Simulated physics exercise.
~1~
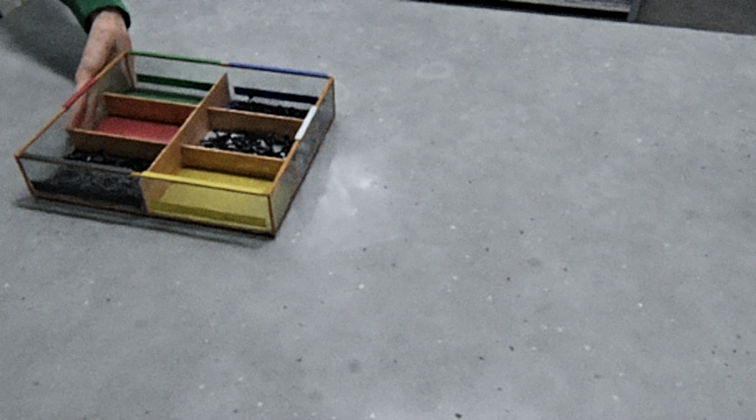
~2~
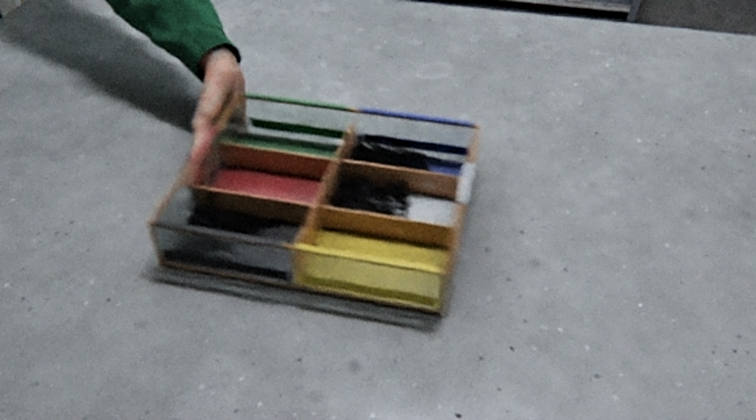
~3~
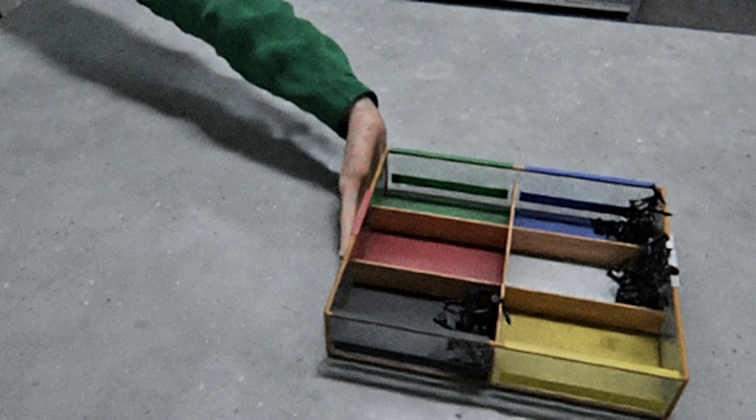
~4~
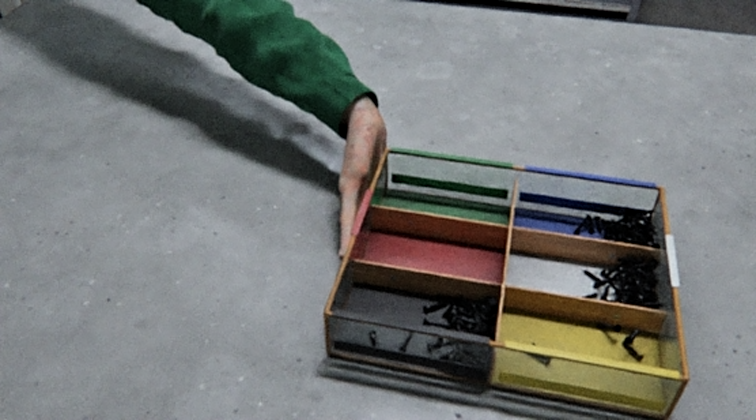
A divided tray holding small black screws was slid by a green-sleeved hand across a gray tabletop, toward the right and nearer the viewer, and the screws bunched against the compartments' right sides before it stopped, with a few lying in the yellow section.
